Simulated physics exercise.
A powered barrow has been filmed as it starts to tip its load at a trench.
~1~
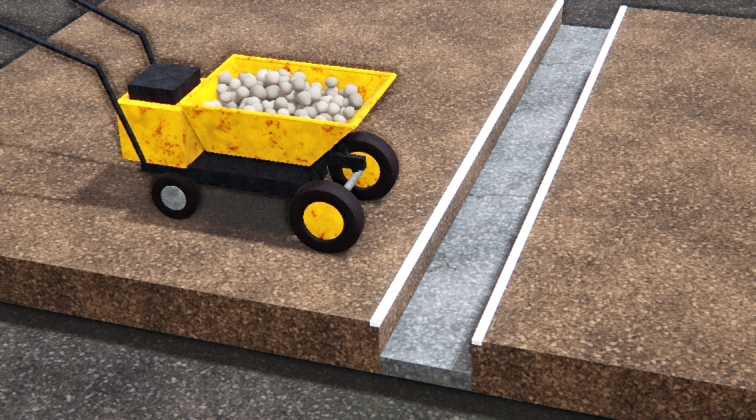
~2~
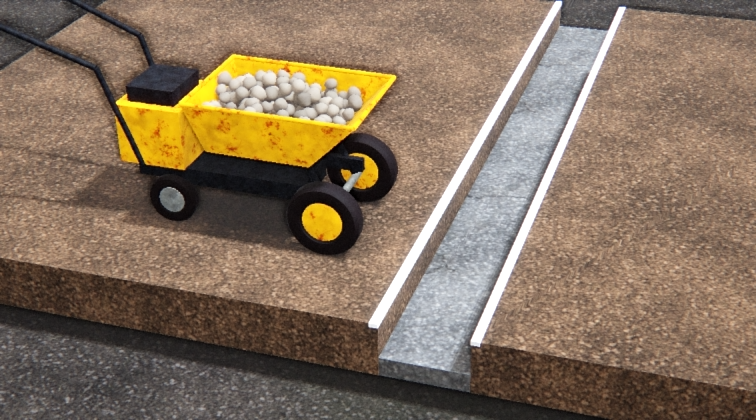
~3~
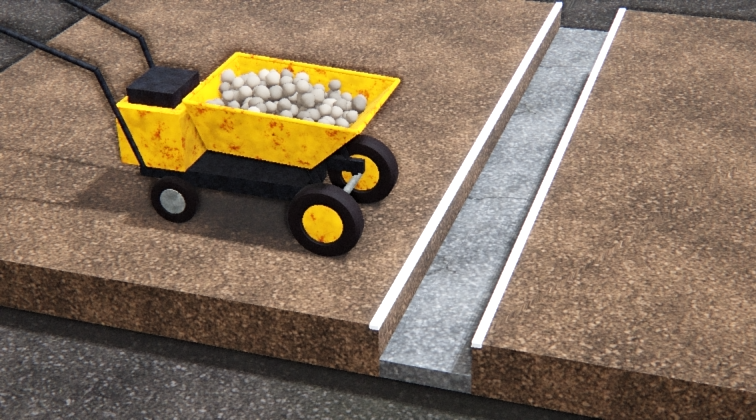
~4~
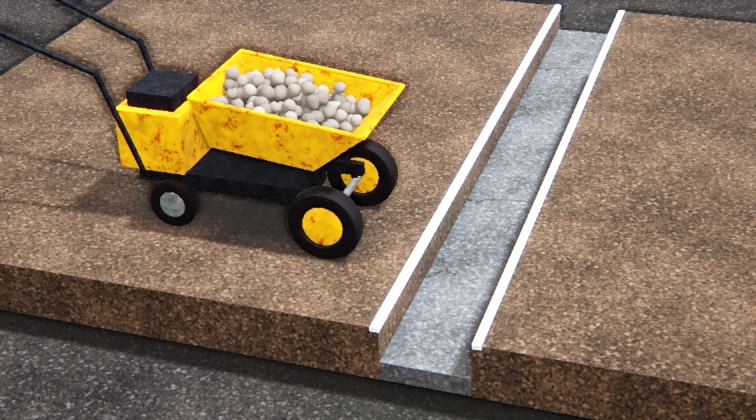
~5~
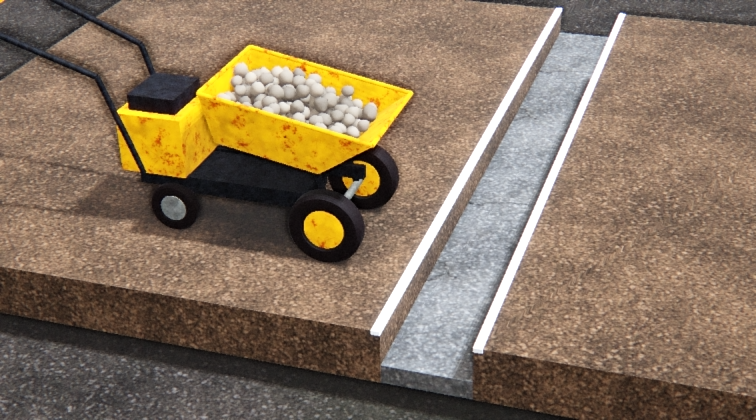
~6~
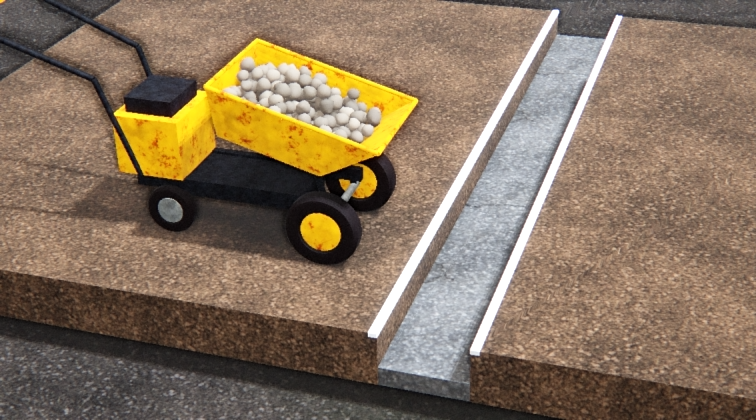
A yellow skip heaped with rounded grey stones sits level on a small wheeled barrow, just left of a shallow trench with white edges. Slowly the skip tilts, its back rising and its front lip dipping slightly to the right, until it is clearly angled, the stones still heaped inside.
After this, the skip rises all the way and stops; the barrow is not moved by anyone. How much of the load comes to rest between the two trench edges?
More than half of it.
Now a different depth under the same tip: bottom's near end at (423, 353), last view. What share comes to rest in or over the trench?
About 60 %.
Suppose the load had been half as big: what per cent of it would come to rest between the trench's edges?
Share: Approx. 100 %.
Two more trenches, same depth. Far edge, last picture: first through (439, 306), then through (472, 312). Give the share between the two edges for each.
In order: Near 20, then 70 percent.
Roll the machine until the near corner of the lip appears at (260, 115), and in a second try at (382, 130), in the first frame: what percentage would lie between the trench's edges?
Well, you'd get roughly 40 per cent from the first place and roughly 50 per cent from the second.
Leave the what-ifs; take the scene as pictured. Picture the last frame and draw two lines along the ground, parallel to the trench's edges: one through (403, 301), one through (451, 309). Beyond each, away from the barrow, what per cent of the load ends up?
That's 100 in a hundred for the first and 60 in a hundred for the second.
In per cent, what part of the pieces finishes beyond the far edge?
I'd put it at some 15 per cent of the load.
Soon, skip tipped steeply; all in the skip.
A while on, skip tipped right over; about a quarter in the skip; about two thirds in or heaped over the trench; a small part beyond it.
Towards the end, skip tipped right over; most in or heaped over the trench; a small part beyond it.
Finally, skip tipped right over; most in or heaped over the trench; a small part beyond it.
